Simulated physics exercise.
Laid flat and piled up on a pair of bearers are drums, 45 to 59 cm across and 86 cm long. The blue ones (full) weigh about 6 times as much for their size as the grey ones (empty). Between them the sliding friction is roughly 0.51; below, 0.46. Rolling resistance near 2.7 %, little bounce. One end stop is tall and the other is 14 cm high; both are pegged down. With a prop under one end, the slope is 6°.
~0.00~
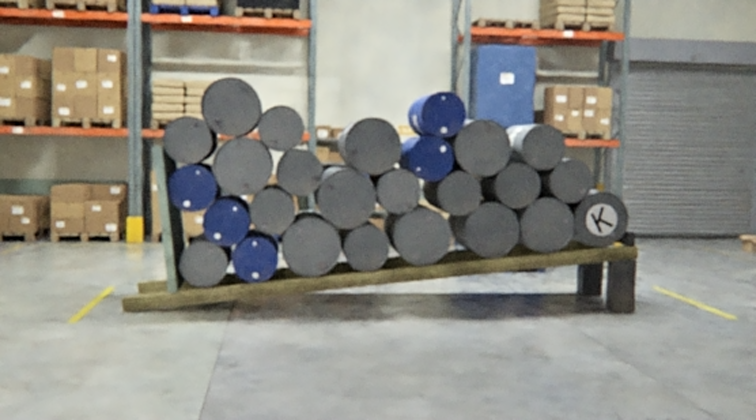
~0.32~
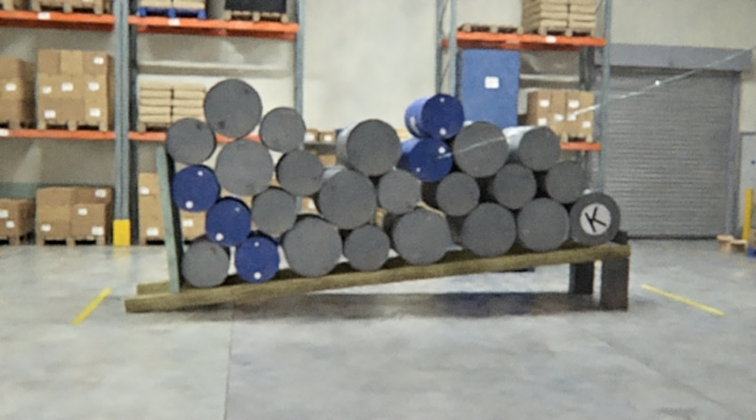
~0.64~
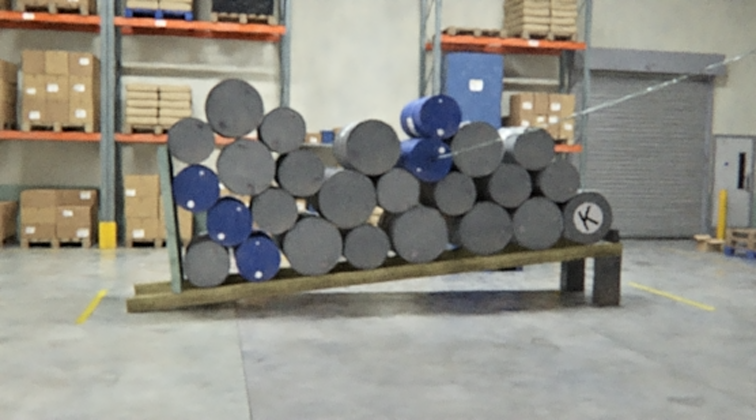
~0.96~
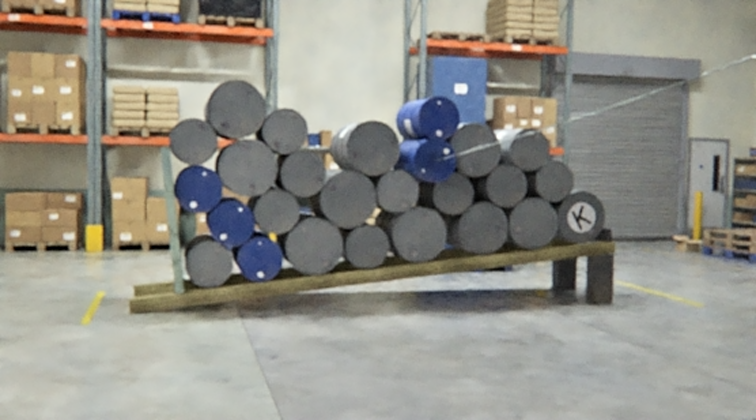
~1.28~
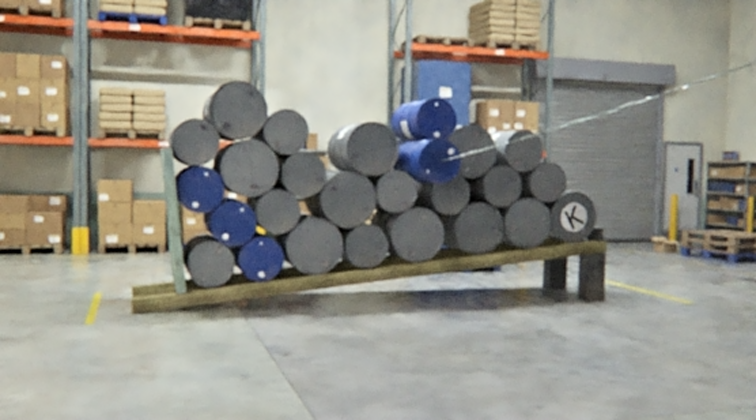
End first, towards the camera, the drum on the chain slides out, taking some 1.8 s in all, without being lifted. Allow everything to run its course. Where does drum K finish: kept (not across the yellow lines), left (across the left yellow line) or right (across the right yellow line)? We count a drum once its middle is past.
For drum K it is kept.
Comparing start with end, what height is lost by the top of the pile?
Around 0 centimetres.
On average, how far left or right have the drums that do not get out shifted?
Some 0 cm rightwards.
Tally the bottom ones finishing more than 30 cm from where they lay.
I make it 0 in all.
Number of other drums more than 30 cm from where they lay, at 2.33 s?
By then 0.
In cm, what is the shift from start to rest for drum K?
Drum K: 0.
After 2.33 s, 0 now displaced over 30 cm; not one across the yellow lines; K in place.
After 2.51 s, 1 now displaced over 30 cm; not one across the yellow lines; K in place.
All still by 3.1 s, 1 moved over 30 cm; not one across the yellow lines; K in place; top of the pile 2.3 m high, from 2.2 m.
